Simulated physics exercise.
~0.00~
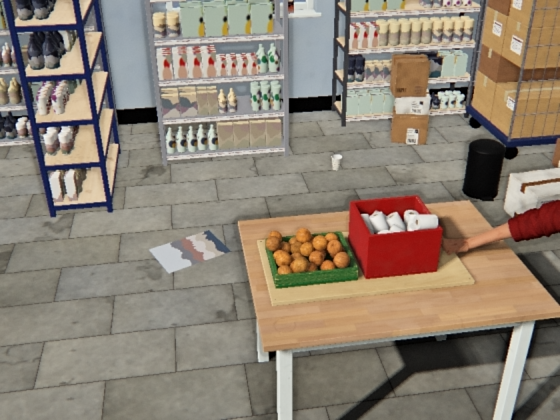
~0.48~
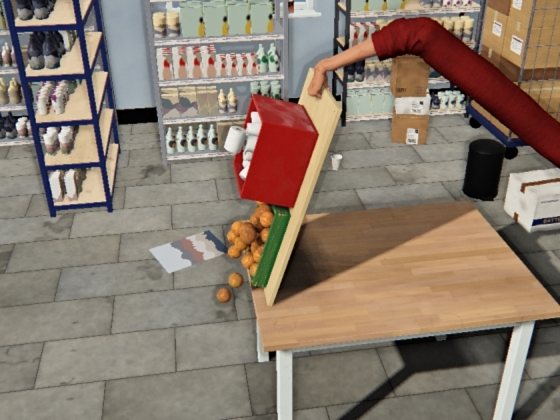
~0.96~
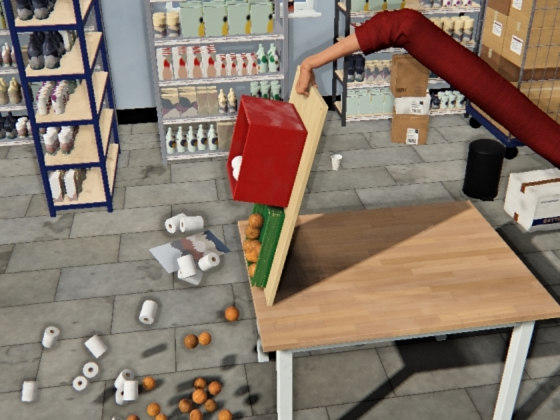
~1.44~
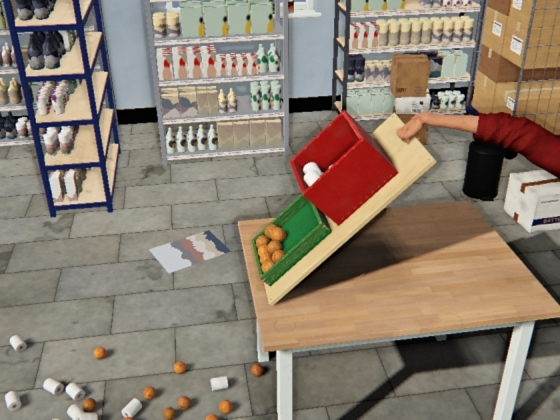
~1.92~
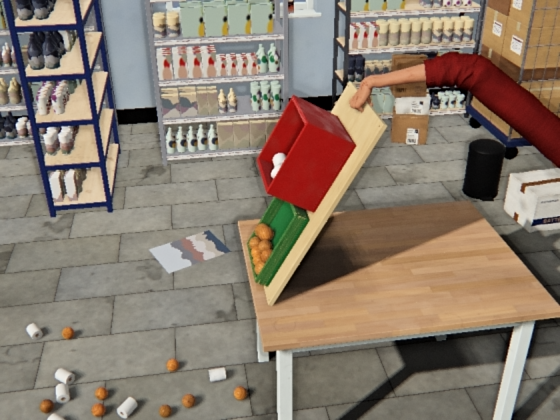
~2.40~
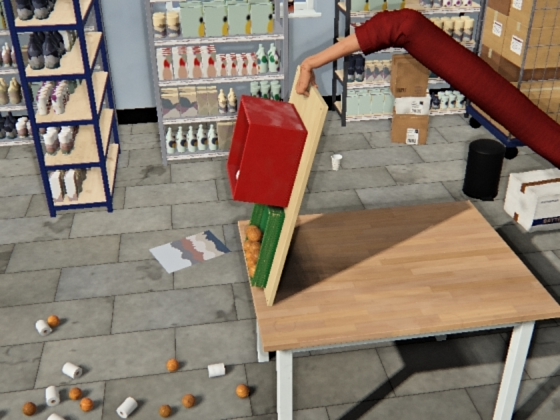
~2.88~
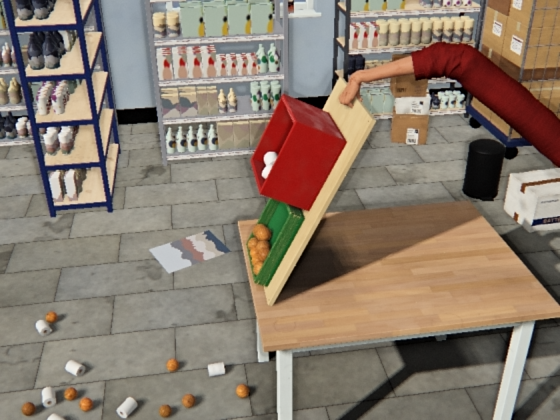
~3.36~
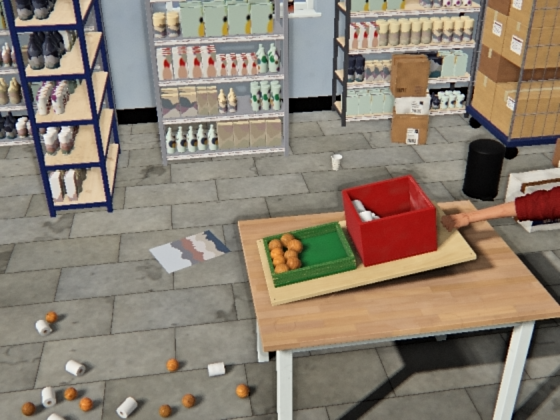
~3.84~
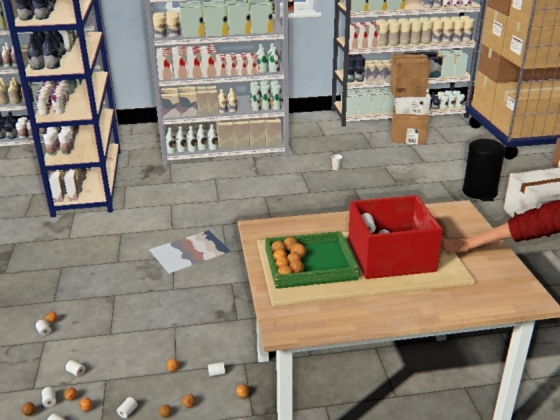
A hand repeatedly tilting a board with two tubs, spilling oranges or onions and white rolls onto the floor, then lowering it flat.
